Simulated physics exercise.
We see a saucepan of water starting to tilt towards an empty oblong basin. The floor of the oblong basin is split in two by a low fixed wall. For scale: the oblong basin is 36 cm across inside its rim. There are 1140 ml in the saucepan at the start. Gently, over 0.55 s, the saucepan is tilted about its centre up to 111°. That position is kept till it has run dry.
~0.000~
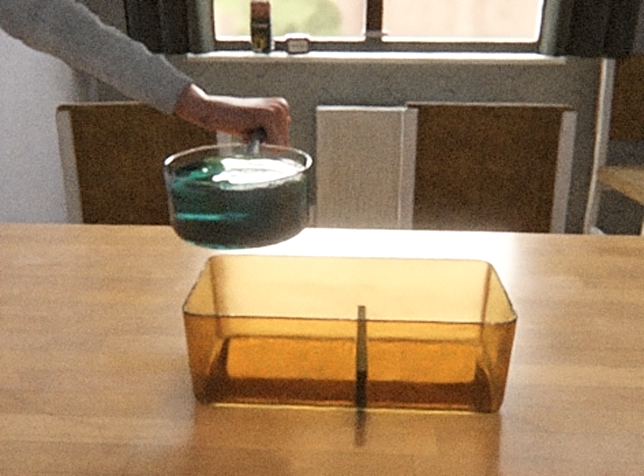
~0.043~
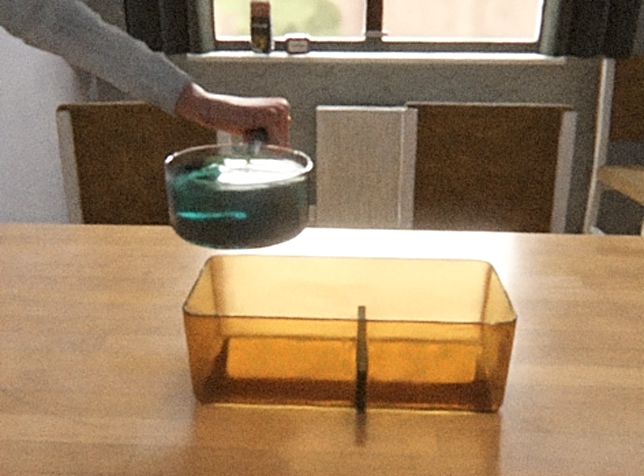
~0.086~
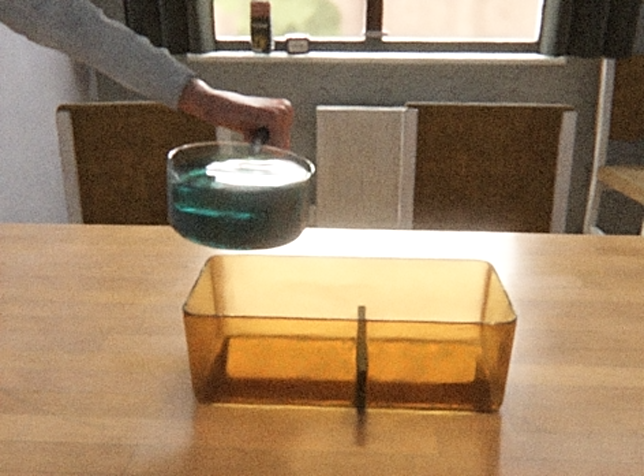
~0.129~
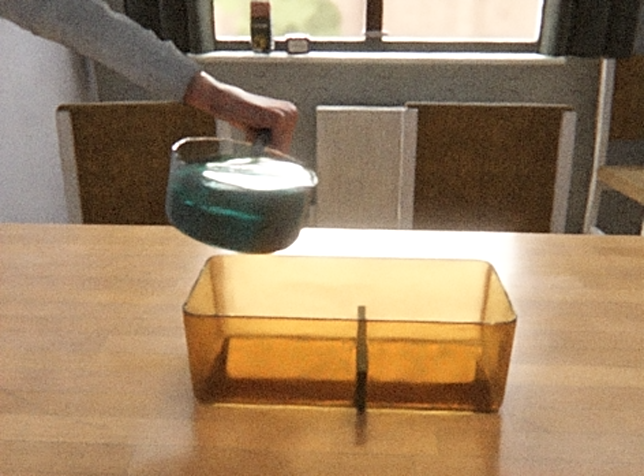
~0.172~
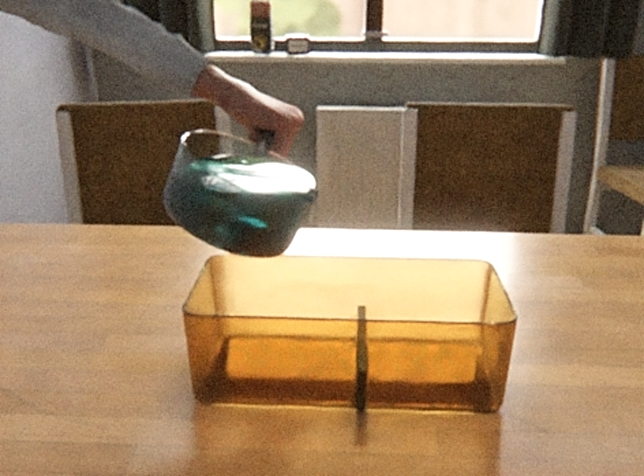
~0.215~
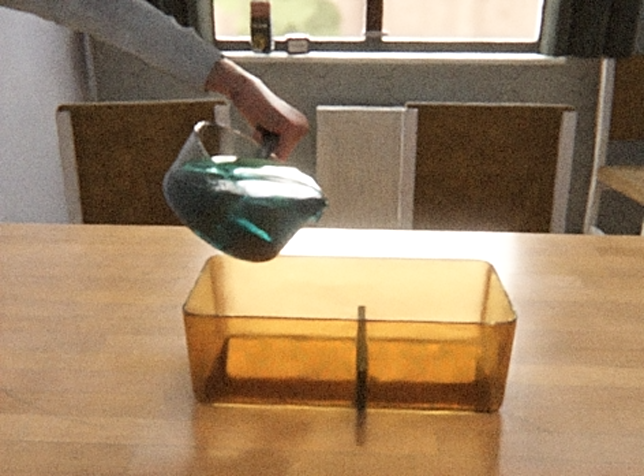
A glass saucepan of teal water, gripped by a hand reaching in from the left, hangs nearly level above an amber oblong basin on a wooden table. The hand then tilts it steadily down to the right, and the water shifts toward the lowered rim while the basin stays still.
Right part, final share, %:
26 %.
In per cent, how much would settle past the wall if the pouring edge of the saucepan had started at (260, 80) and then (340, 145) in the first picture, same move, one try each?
Result: 10 per cent, then 50 per cent.
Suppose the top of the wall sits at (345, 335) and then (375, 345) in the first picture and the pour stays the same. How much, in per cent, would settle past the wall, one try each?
First 40, then 25 per cent.
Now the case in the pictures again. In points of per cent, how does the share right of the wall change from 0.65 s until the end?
It goes higher by about 3 %.
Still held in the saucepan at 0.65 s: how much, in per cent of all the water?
2 %.
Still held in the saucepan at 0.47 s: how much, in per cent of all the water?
Roughly 16 per cent.
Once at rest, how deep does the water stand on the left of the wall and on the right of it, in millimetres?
Some 26 mm on the left and 12 mm on the right.
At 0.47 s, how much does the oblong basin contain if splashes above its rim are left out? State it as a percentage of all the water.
The basin holds roughly 56 in a hundred parts at that moment.
After 0.47 s the tilt is 105° and 17 per cent is still to pour, 38 is left of the wall and 18 right of it.
After 0.65 s the tilt is 111° and 2 per cent is still to pour, 68 is left of the wall and 22 right of it.
After 0.84 s the tilt is 111° and 0 per cent is still to pour, 63 is left of the wall and 25 right of it.
After 1.05 s the tilt is 111° and 0 per cent is still to pour, 66 is left of the wall and 26 right of it.
In the end 66 per cent lies left of the wall, 26 right of it and 9 outside.
